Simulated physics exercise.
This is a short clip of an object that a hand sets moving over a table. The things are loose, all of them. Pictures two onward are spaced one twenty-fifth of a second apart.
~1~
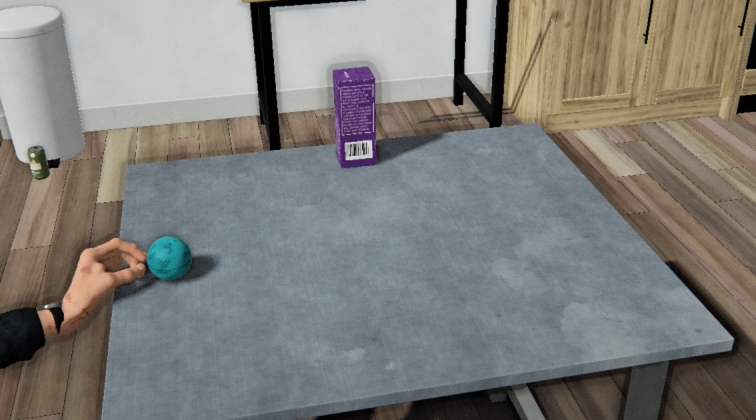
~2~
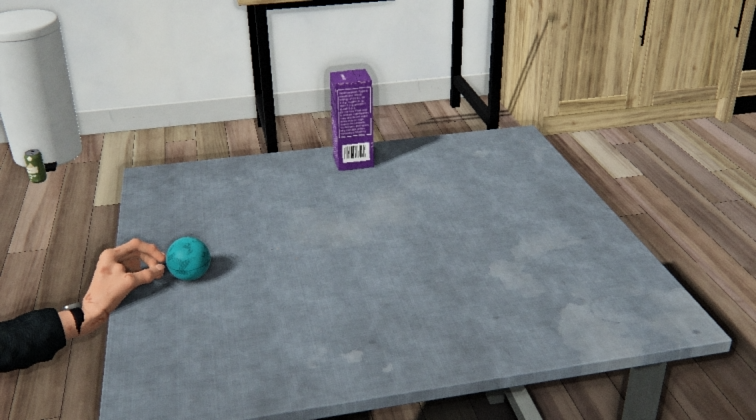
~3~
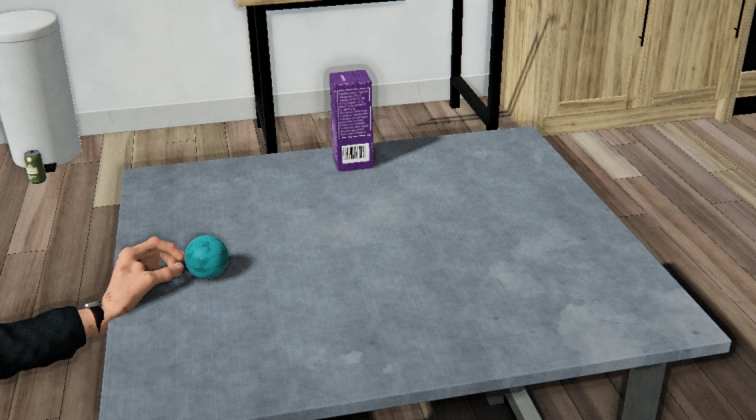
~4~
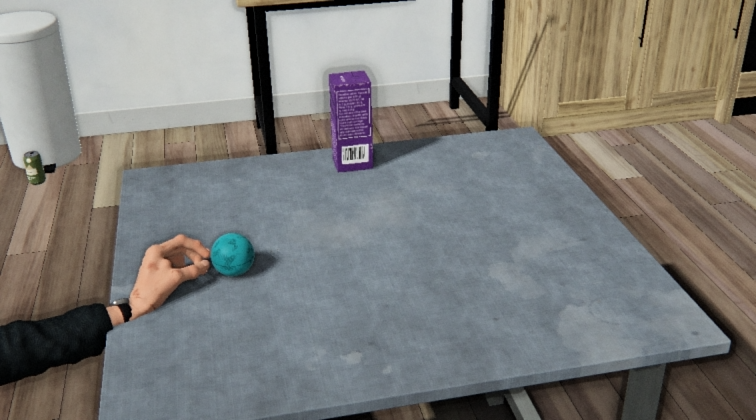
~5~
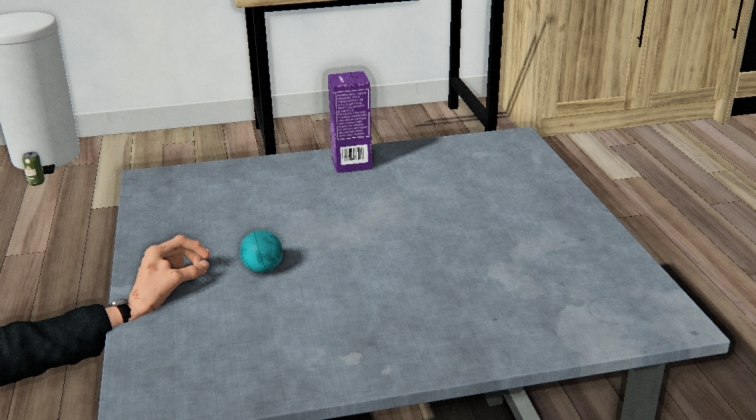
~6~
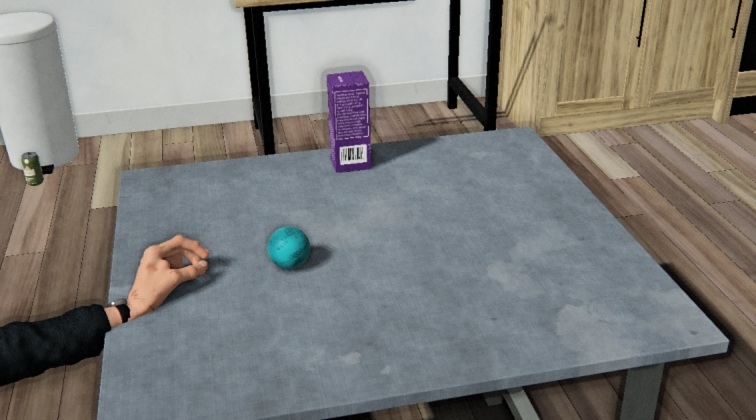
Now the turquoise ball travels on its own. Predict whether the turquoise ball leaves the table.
It leaves the tabletop.
Then, 0.20 s past the last view, turquoise ball displaced well along near (420, 231).
Then, 0.50 s past the last view, turquoise ball displaced well along near (584, 210).
Then, 0.70 s past the last view, turquoise ball now off the table.
Then, 1.00 s past the last view, things are still on the move.
Finally, off the table, turquoise ball.
